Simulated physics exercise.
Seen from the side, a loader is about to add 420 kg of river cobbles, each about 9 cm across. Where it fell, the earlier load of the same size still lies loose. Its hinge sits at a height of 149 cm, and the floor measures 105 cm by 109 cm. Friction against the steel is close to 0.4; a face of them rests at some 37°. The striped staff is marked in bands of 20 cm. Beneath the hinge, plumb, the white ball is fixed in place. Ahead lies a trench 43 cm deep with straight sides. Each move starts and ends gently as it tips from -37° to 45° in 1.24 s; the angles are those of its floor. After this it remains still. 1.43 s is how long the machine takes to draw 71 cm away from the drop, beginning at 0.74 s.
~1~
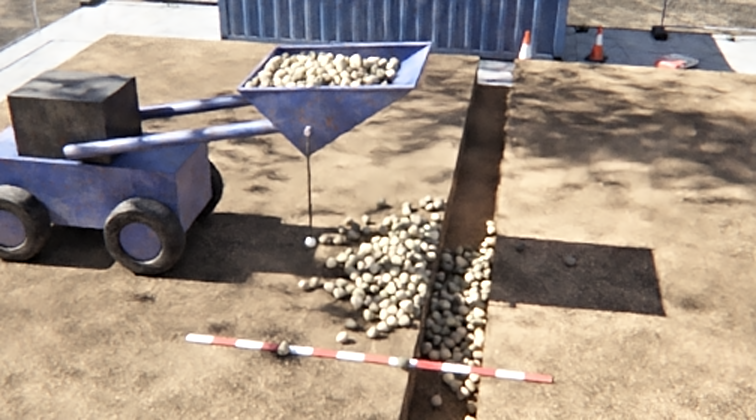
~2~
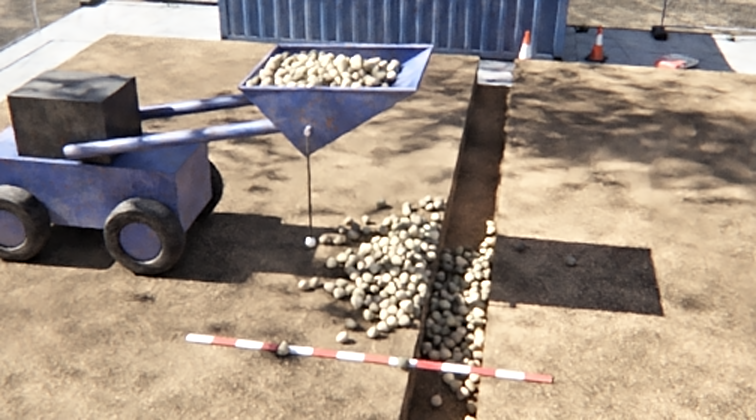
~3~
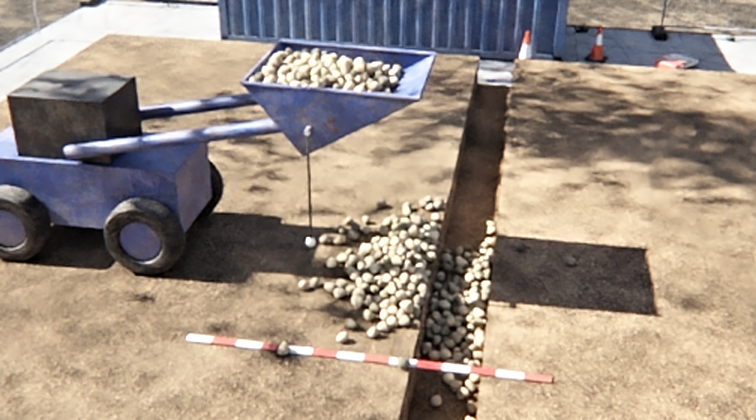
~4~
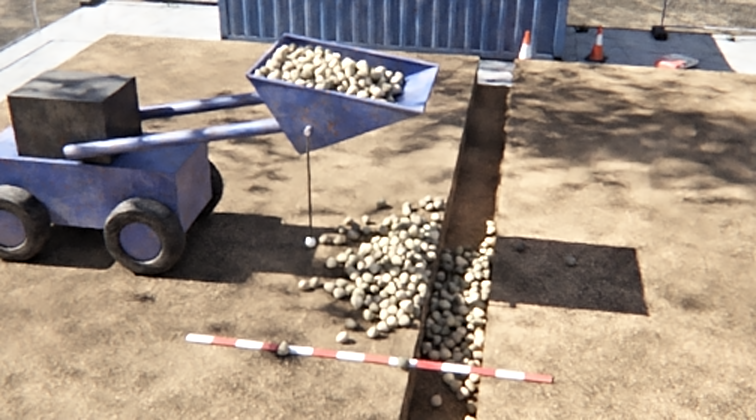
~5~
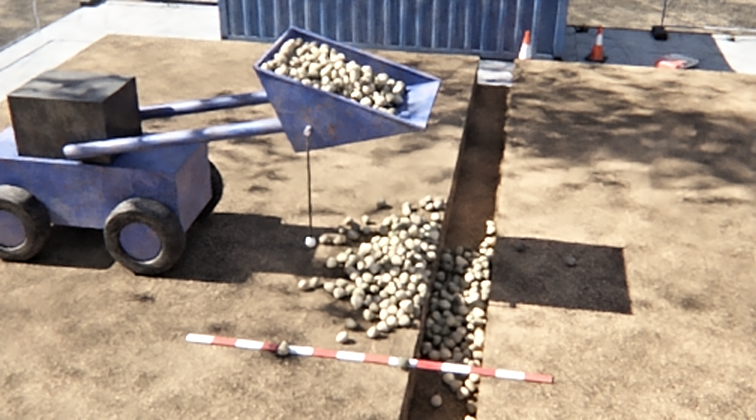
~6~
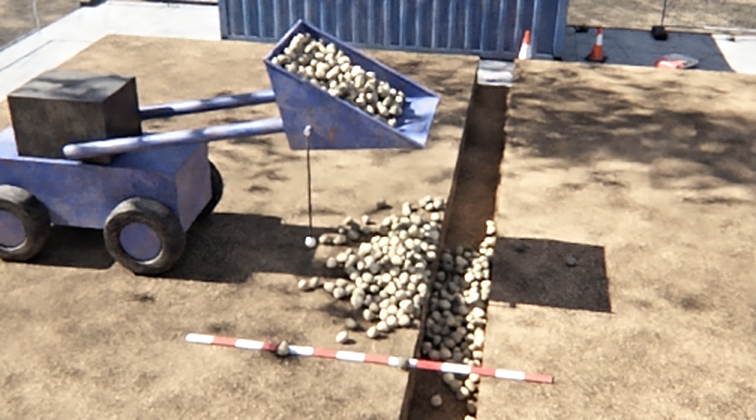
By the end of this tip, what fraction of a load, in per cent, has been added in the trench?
I would say about 43 percent.
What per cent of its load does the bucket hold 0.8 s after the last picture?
About 25 per cent is held.
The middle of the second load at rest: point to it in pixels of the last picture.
Middle: Approx. (403, 265) px.
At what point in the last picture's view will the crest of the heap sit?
The top of the heap sits near (386, 242).
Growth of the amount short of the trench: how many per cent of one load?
Roughly 55 in a hundred of a load.
Then, 0.4 s after the last picture the floor is at 32°; in per cent of one load, 100 in the bucket, 45 short of the trench, 55 in the trench; the foremost stones are at (499, 307).
Then, 0.8 s after the last picture the floor is at 45°; in per cent of one load, 25 in the bucket, 114 short of the trench, 61 in the trench; the foremost stones are at (499, 307).
Then, 2.1 s after the last picture the floor is at 45°; in per cent of one load, 0 in the bucket, 101 short of the trench, 98 in the trench, 1 past the trench; the foremost stones are at (526, 301).
Then, 4.8 s after the last picture the floor is at 45°; in per cent of one load, 0 in the bucket, 101 short of the trench, 98 in the trench, 1 past the trench; the foremost stones are at (527, 301). Net gain in the trench, 43.
